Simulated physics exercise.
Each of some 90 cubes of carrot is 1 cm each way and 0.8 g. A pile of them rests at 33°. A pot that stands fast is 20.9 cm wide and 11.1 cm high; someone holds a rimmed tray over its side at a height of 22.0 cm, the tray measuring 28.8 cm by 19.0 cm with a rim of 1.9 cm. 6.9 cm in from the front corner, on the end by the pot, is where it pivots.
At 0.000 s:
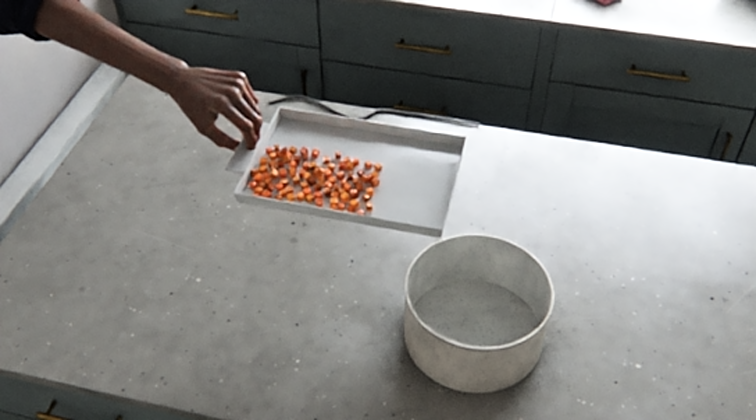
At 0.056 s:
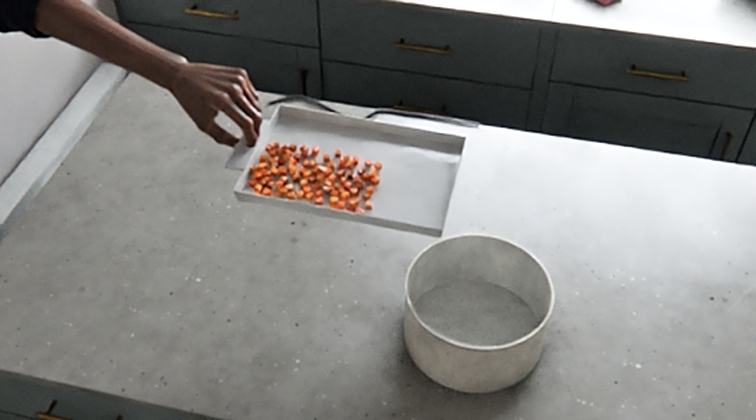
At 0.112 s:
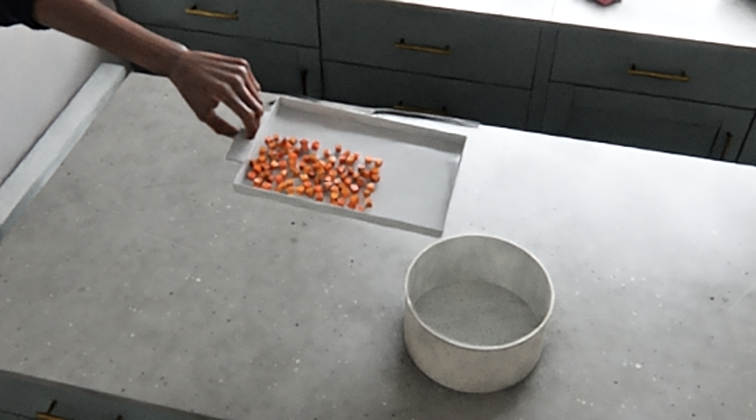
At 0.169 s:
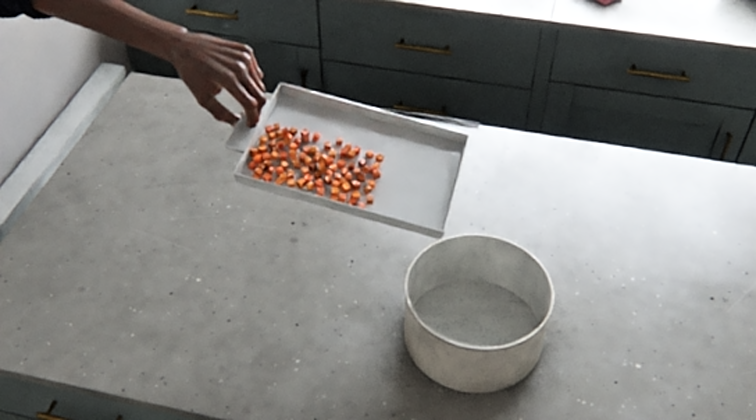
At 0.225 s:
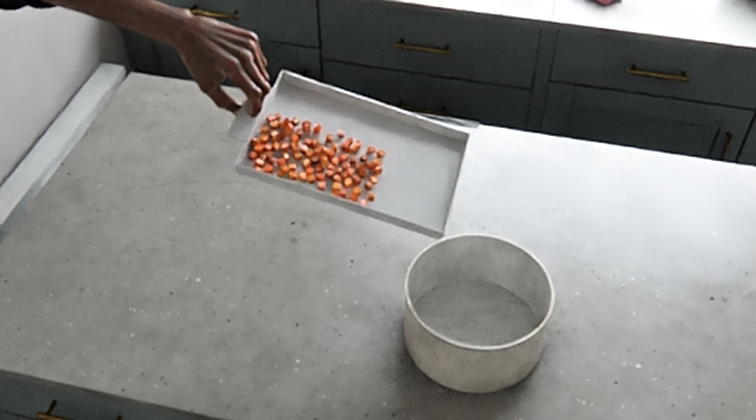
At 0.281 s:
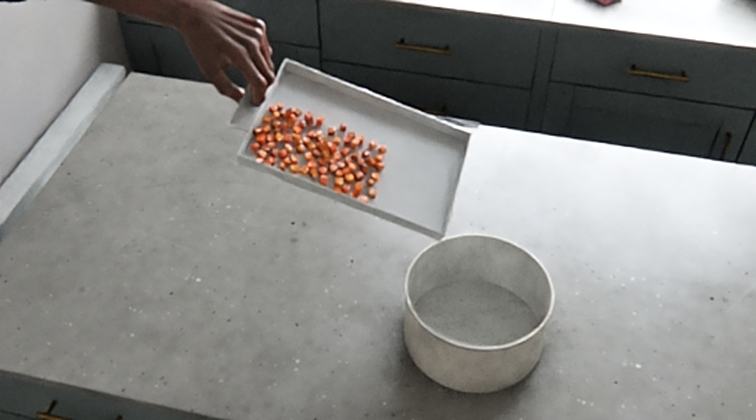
The video shows a hand holding a rimmed tray of small orange cubes above a gray countertop beside a round, pale pot, then raising the tray's left end so it slopes down toward the pot while the cubes stay clustered.
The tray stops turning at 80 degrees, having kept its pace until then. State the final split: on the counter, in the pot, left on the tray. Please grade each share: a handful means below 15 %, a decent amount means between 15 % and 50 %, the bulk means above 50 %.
Counter: A handful, pot: The bulk, left on the tray: A decent amount.
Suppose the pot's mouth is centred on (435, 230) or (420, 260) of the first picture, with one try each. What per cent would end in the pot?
Close to 15 in a hundred, then close to 30 in a hundred.
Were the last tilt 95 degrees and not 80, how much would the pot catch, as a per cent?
In that case some 70 per cent.
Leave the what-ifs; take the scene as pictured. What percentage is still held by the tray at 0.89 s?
Value: About 80%.
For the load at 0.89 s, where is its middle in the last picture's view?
By then the middle of the load sits around (446, 218).
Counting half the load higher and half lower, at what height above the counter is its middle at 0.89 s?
About 24 centimetres.
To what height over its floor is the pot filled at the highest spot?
Some 1.5 cm up.
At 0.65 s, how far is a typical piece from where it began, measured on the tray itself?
By then it sits near 5 cm from where it began.
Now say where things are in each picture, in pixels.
In the first picture, tray tilt 0 degrees, front corners at (236, 192) and (441, 228); middle of the pieces at (312, 182); pot at (479, 288).
In the second picture, tray tilt 1 degrees, front corners at (236, 189) and (442, 228); middle of the pieces at (312, 180).
In the third picture, tray tilt 4 degrees, front corners at (236, 182) and (442, 229), lowest corner right front; middle of the pieces at (312, 175).
In the fourth picture, tray tilt 9 degrees, front corners at (236, 172) and (443, 230), lowest corner right front; middle of the pieces at (313, 167).
In the fifth picture, tray tilt 14 degrees, front corners at (238, 163) and (444, 232), lowest corner right front; middle of the pieces at (315, 161).
In the sixth picture, tray tilt 18 degrees, front corners at (240, 154) and (444, 233), lowest corner right front; middle of the pieces at (317, 154); pot at (479, 288). Its pace works out near 80 degrees a second.
After 0.65 s, tilt 48 degrees; the tray holds 100 %, the pot 0 %.
After 0.89 s, tilt 68 degrees; the tray holds 80 %, the pot 0 %.
After 1.25 s, tilt 80 degrees; the tray holds 40 %, the pot 60 %.
By 2.2 s all is still; counter 0 %, pot 60 %, tray 40 %.
